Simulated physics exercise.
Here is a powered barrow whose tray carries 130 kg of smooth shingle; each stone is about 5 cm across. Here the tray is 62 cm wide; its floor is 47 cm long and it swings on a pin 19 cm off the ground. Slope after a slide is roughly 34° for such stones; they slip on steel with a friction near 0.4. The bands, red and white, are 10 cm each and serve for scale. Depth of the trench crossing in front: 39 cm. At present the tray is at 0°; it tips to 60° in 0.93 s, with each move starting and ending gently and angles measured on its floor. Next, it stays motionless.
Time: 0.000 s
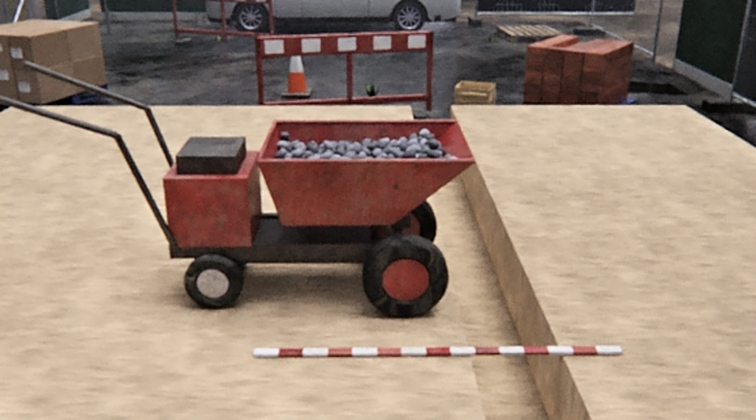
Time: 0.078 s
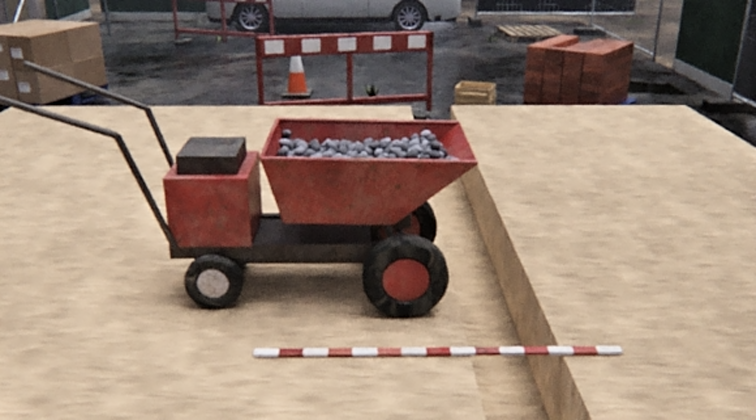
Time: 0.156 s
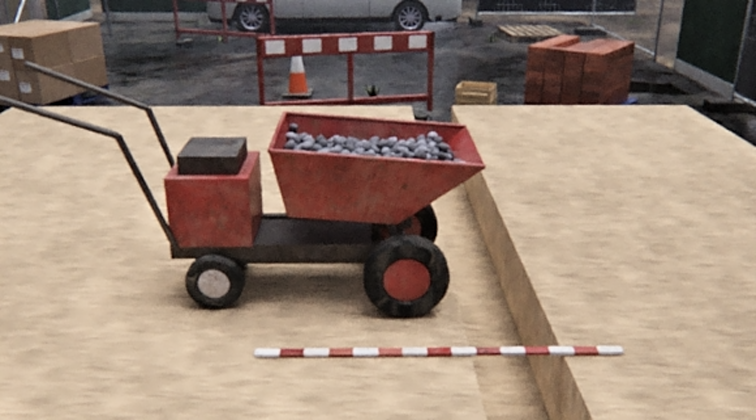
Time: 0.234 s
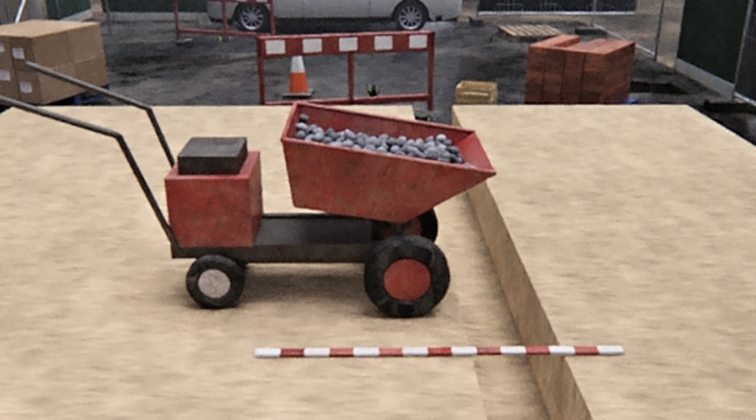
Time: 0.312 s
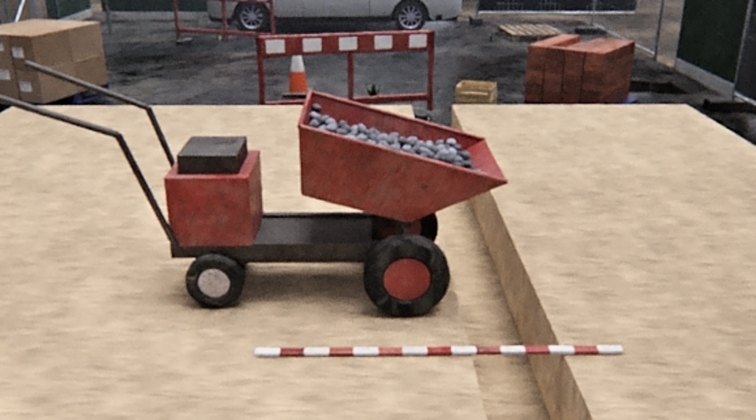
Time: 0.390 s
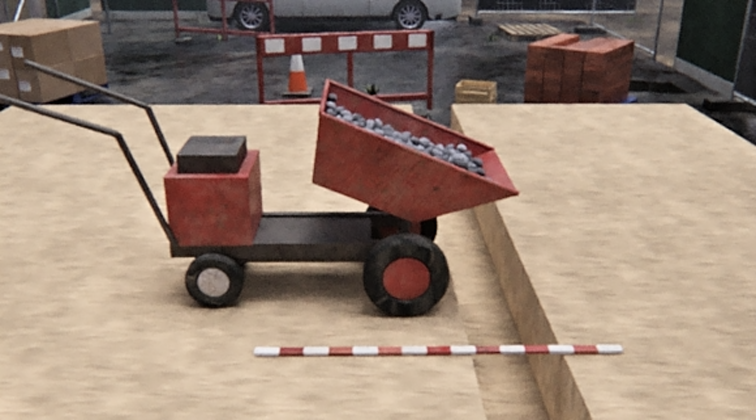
Red skip of a small powered barrow tilting steadily toward the right, its load of grey stones sliding toward the lowered lip.
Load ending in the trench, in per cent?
14 per cent.
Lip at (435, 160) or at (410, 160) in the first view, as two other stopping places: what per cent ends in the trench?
From the first place around 50 per cent, from the other around 75.
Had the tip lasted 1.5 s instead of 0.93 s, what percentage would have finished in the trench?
About 20%.
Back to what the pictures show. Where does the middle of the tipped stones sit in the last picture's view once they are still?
Somewhere around (589, 279) in the last picture.
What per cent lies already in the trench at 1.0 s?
Some 0 per cent of the load by that point.
After 0.7 s the floor is at 51°; 100 % in the tray; the foremost stones are at (529, 222).
After 1.0 s the floor is at 60°; 76 % in the tray, 24 % past the trench; the foremost stones are at (589, 269).
After 1.4 s the floor is at 60°; 30 % in the tray, 70 % past the trench; the foremost stones are at (716, 286).
After 3.3 s the floor is at 60°; 0 % in the tray, 14 % in the trench, 86 % past the trench; the foremost stones are past the picture's edge.
